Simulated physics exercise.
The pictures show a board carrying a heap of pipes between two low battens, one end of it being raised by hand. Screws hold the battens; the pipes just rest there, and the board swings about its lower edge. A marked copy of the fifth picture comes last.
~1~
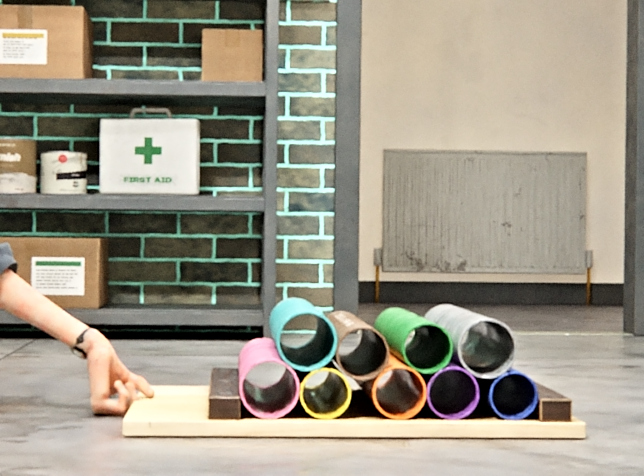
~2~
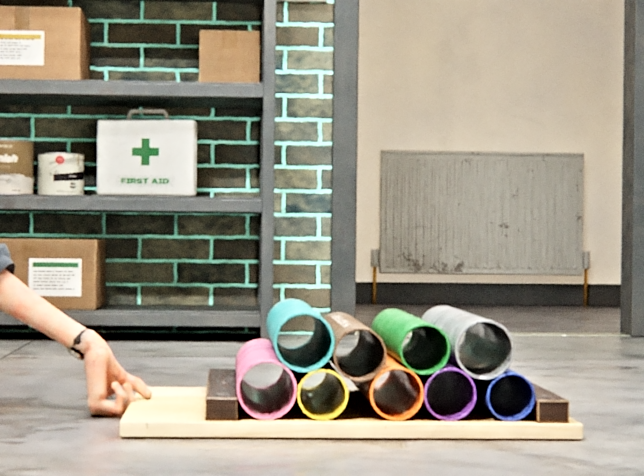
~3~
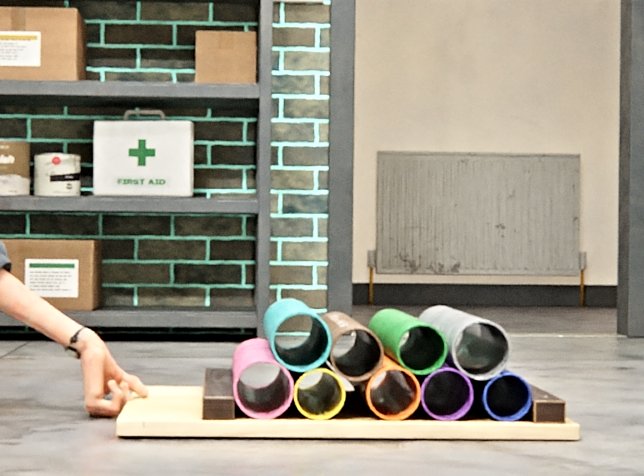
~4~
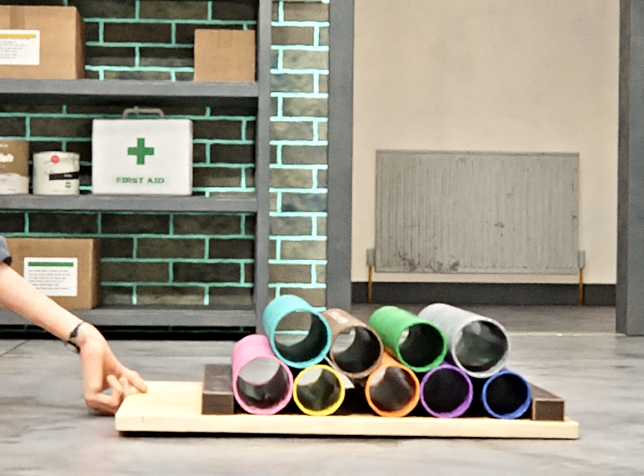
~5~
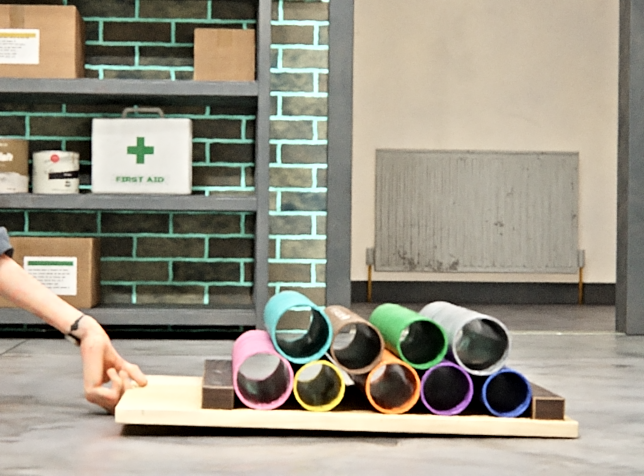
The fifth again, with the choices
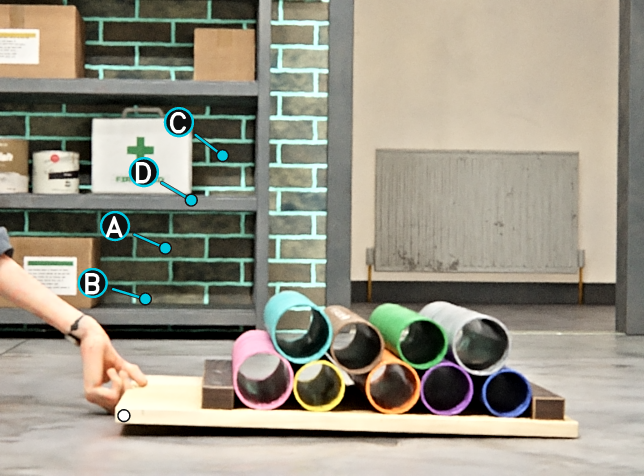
A hand slightly raises the left end of a board carrying a heap of colourful pipes.
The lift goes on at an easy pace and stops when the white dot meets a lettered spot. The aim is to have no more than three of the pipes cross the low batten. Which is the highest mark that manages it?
Mark B is as high as it can go.
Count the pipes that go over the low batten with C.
It comes to four.
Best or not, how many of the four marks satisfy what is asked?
One of them.
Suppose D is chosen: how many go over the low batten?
The count is four.
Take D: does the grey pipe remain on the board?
The grey pipe: No.
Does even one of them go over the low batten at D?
At D: Yes.
On the copy, A at (165, 248); B at (146, 299); C at (222, 155); D at (191, 200); the white dot at (124, 416).
On B. First, board at 16°.
Then, board at 16°.
Finally, board at 16°, three over the low batten (grey, brown, green).
By contrast, A four over the low batten (grey, brown, green, turquoise); C four over the low batten (grey, brown, green, turquoise); D four over the low batten (grey, brown, green, turquoise).
